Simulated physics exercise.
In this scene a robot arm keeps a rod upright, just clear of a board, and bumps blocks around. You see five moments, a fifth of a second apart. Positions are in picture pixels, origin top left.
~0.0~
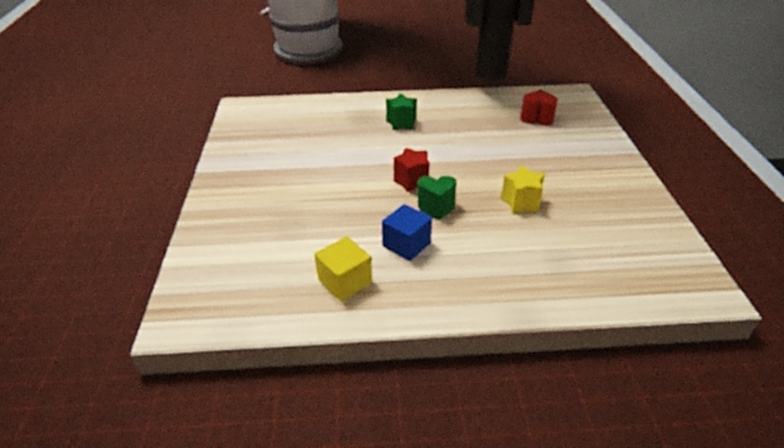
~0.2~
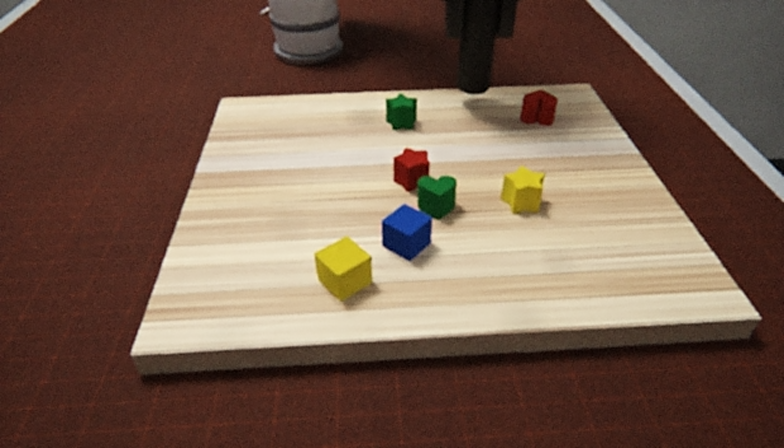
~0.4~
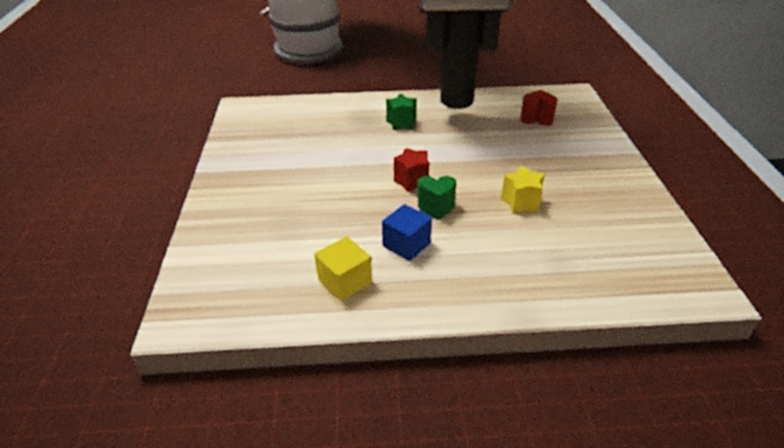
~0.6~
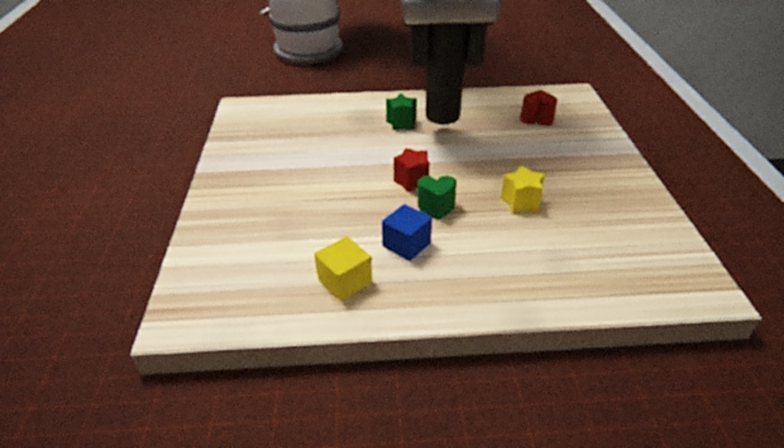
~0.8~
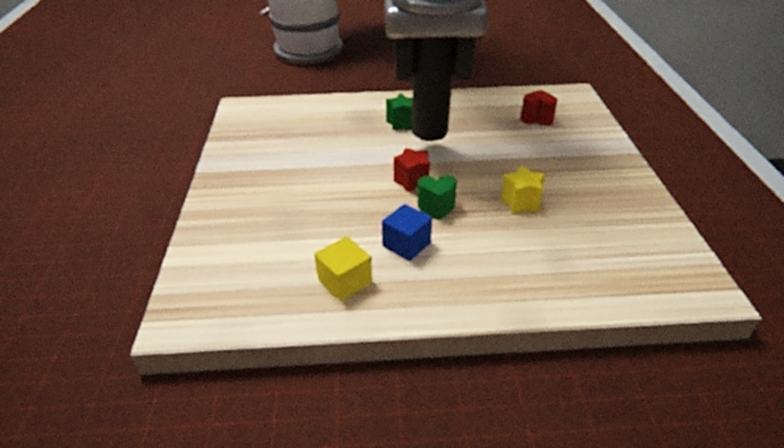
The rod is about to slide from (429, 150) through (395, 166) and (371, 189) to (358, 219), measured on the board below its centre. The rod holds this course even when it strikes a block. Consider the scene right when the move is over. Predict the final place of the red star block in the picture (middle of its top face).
If I read the scene right, the answer is (404, 169).
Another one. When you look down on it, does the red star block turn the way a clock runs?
No
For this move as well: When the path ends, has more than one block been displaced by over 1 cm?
No - that is not the case.
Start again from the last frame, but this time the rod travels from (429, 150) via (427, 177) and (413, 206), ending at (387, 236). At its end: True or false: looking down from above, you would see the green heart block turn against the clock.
True
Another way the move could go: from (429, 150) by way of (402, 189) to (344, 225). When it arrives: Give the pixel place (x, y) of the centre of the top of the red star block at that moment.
It comes to (359, 221).
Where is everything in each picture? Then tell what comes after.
The first frame shows rod tip (491, 75); block tops, blue square (407, 219); red star block (413, 157).
The second frame shows rod (473, 88); blocks unchanged.
The third frame shows rod (457, 102); blocks unchanged.
The fourth frame shows rod (443, 117); blocks unchanged.
The fifth frame shows rod (430, 133); blue square (407, 219); red star block (413, 157).
What follows on the original path. One third of the way, rod (394, 149); red star block (410, 160), turned 30° anticlockwise.
Two thirds of the way, rod (369, 172); red star block (405, 168), turned 90° anticlockwise.
At the end, rod (357, 201); blue square in place; red star block (404, 169), turned 95° anticlockwise.
